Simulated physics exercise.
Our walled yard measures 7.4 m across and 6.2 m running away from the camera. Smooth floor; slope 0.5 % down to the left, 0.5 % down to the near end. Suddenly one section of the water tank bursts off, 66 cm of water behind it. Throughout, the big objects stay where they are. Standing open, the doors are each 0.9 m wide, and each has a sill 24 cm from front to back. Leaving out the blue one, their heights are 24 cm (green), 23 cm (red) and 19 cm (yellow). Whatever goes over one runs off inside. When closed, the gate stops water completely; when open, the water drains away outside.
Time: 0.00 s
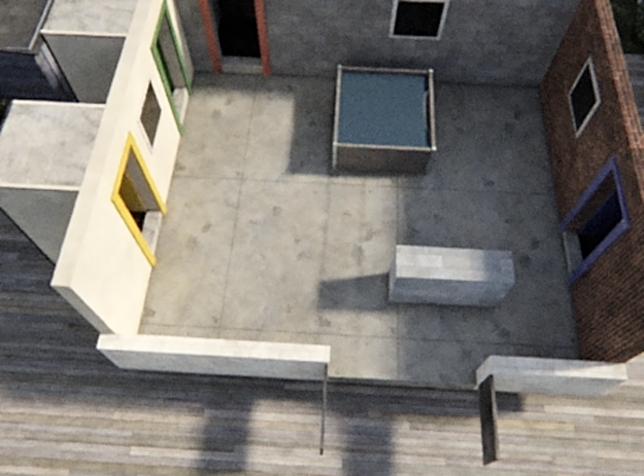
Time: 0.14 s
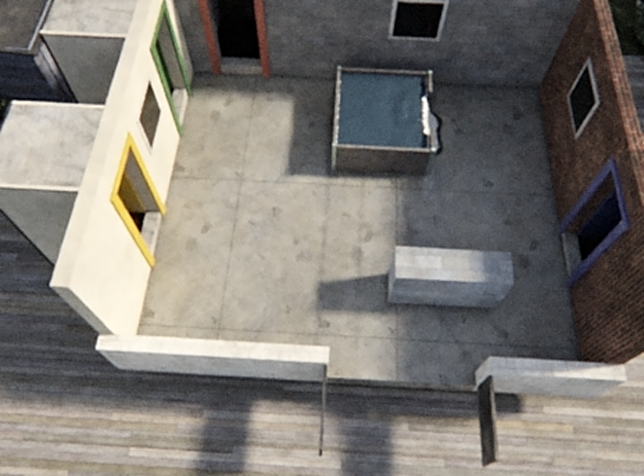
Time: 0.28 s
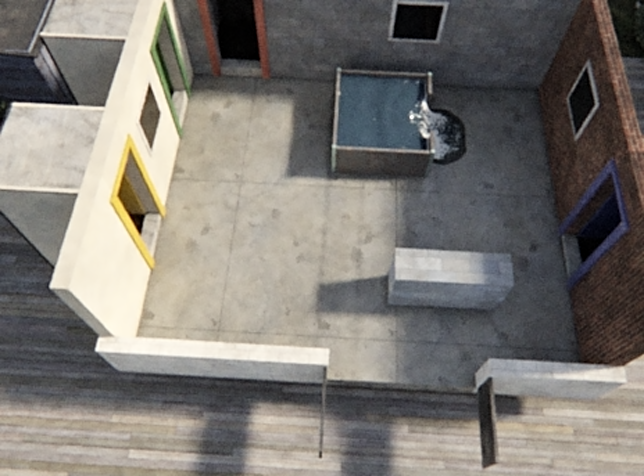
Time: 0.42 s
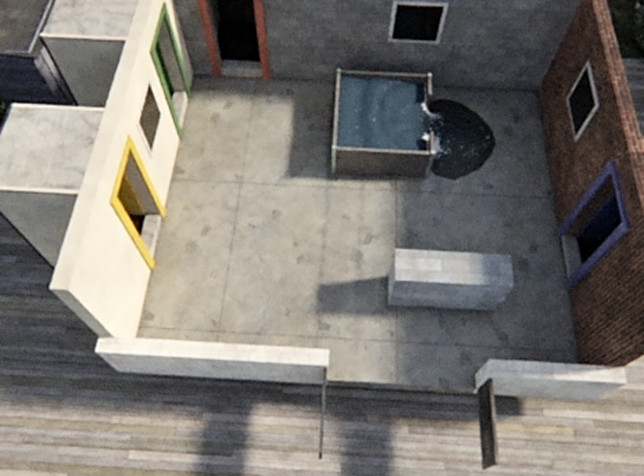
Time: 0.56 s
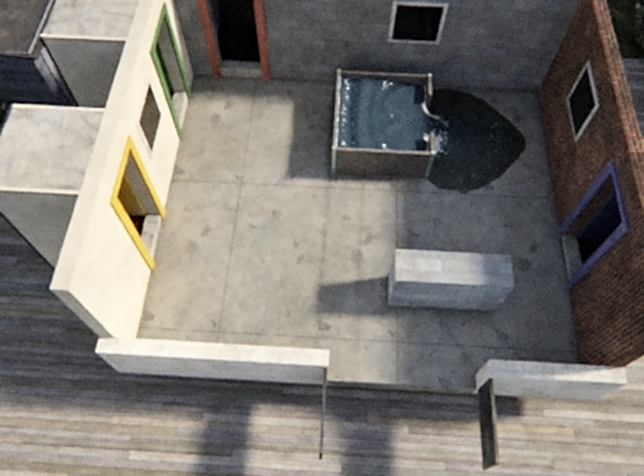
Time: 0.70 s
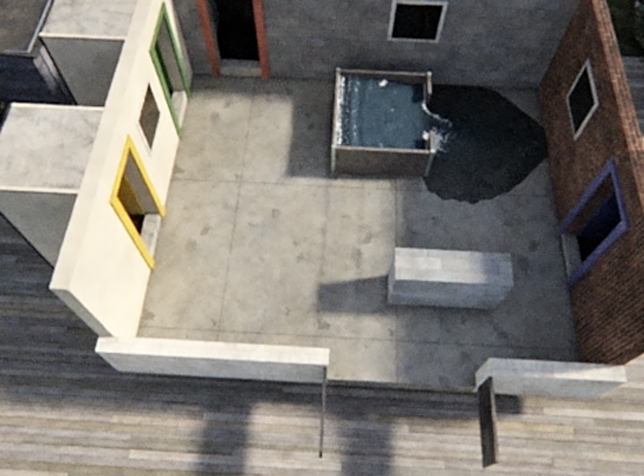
The footage shows a walled yard with a full water tank near the back; part of its right side bursts open, and water pours out, spreading in a dark, widening pool across the floor toward the brick wall at right.
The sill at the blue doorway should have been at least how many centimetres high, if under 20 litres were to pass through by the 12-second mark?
At least some 5.5 cm.
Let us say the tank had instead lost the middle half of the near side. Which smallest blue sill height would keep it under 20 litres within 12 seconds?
Minimum height: Approx. 12.0 cm.
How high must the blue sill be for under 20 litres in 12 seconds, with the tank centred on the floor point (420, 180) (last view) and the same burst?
Close to 12.0 cm would do it.
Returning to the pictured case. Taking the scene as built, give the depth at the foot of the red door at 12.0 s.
Lab note: Depth approx. 2.0 cm.
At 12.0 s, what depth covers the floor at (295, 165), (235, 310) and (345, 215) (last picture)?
Around 1 cm, 3 cm and 2 cm.
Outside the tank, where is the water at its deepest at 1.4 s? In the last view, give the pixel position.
About (538, 91).
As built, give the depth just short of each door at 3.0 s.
Centimetres: Green = 0, red = 0, yellow = 0, blue = 9.
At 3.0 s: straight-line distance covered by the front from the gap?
Reach: Approx. 5.4 m.
After 1.4 s water covers 15 % of the floor, deepest (43 cm) near (538, 91); it has not reached the blue door.
After 3.0 s water covers 25 % of the floor, deepest (24 cm) near (490, 122); 9 cm at the blue door, 1 litre in over its 10 cm sill.
After 12.0 s water covers 90 % of the floor, deepest (10 cm) near (550, 376); 5 cm at the blue door, 1 litre in over its 10 cm sill.
At the blue door as built, the water arrived by 1.6 s and peaked near 11 cm at 2.2 s.
With a sill of 5 cm, 28 litres would have come in within the 12 s; with 6.5 cm, 13 litres. So under 20 litres takes about 5.5 cm.
